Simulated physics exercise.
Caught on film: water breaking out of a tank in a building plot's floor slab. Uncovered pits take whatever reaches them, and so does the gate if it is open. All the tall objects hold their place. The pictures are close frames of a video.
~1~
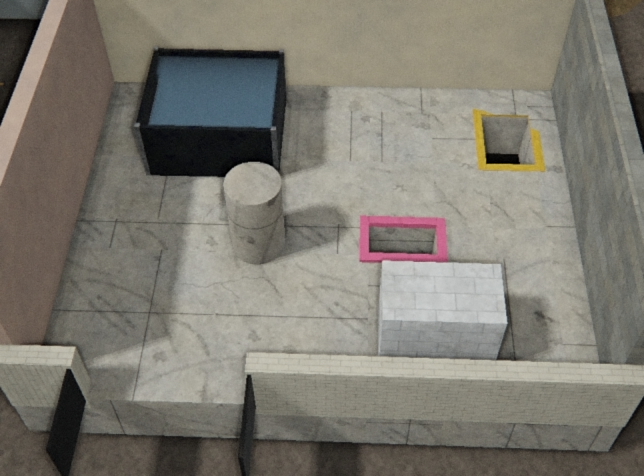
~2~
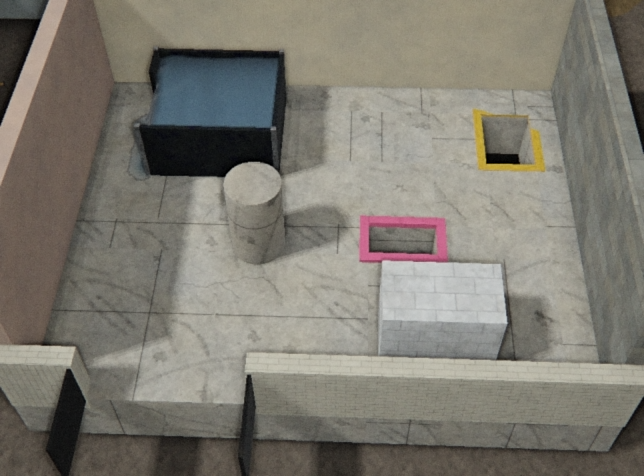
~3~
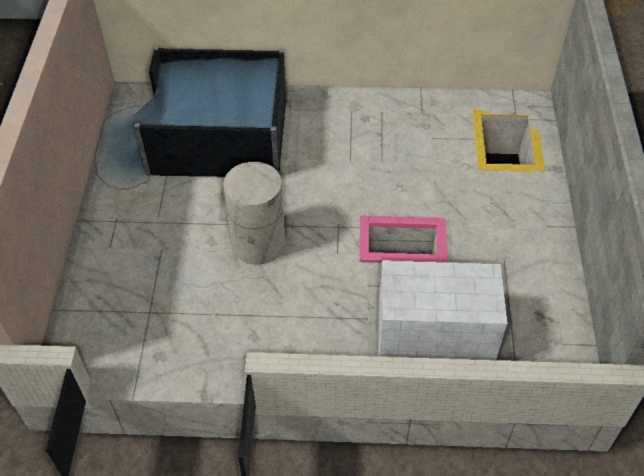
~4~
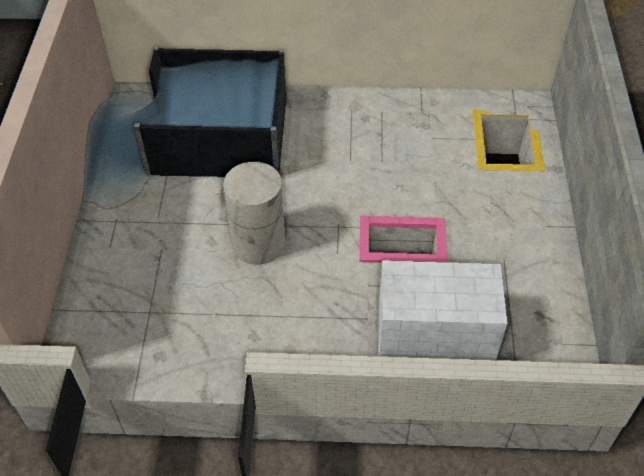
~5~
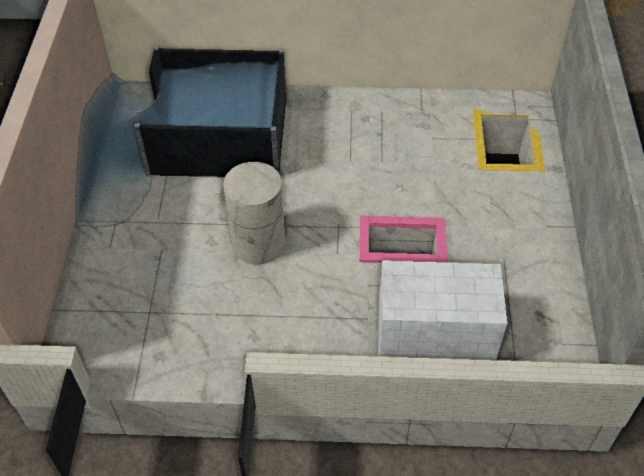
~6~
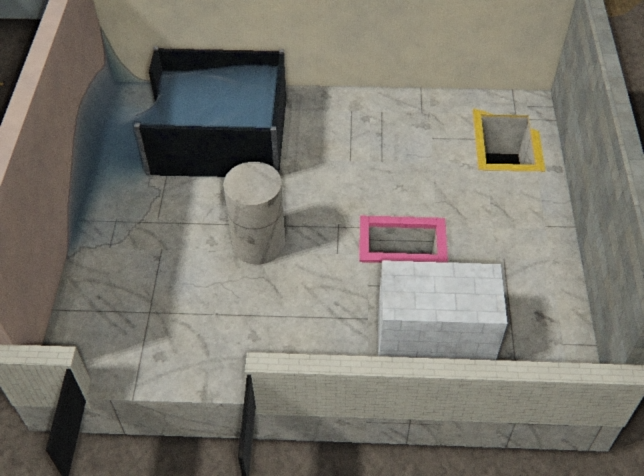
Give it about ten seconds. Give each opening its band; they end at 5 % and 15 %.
One by one: The gate takes over 15 %; the pink pit takes under 5 %; the yellow pit takes between 5 and 15 %.
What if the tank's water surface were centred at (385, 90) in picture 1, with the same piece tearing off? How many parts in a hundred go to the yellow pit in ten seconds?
Parts in a hundred: Yellow 0.
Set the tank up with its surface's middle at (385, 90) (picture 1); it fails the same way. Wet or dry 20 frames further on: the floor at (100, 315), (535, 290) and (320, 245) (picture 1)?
As listed: Under water, clear, not flooded.
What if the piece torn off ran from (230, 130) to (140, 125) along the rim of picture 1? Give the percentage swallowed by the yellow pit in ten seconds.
Roughly, in per cent: Yellow 0.
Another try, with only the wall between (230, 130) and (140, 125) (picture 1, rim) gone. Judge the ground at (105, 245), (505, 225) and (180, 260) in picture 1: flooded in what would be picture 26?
One after the other: Awash, clear, wet.
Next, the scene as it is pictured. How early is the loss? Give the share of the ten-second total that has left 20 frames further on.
I make it 40 per cent.
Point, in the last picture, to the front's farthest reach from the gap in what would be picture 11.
I would point to (34, 378).
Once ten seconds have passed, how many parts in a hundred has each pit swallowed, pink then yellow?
Near 0 and 10 in a hundred.
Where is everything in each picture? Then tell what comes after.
The first frame shows the water tank at (213, 92) is whole and still.
In the second frame, water pours out at (154, 131) and has run to (145, 178).
In the third frame, water pours out at (154, 132) and has run to (113, 119).
In the fourth frame, the front is at (84, 196), out from the gap at (154, 134).
In the fifth frame, the front is at (77, 223), out from the gap at (155, 134).
In the sixth frame, the front is at (69, 252), out from the gap at (155, 134).
A moment on, water covers 25 % of the floor; the gate 0 %, the pink pit 0 %, the yellow pit 0 %.
Next, water covers 40 % of the floor; the gate 4 %, the pink pit 0 %, the yellow pit 0 %.
Then, water covers 55 % of the floor; the gate 16 %, the pink pit 0 %, the yellow pit 3 %.
Later, water covers 70 % of the floor; the gate 29 %, the pink pit 0 %, the yellow pit 8 %.
In the end, water covers 75 % of the floor; the gate 39 %, the pink pit 0 %, the yellow pit 10 %.
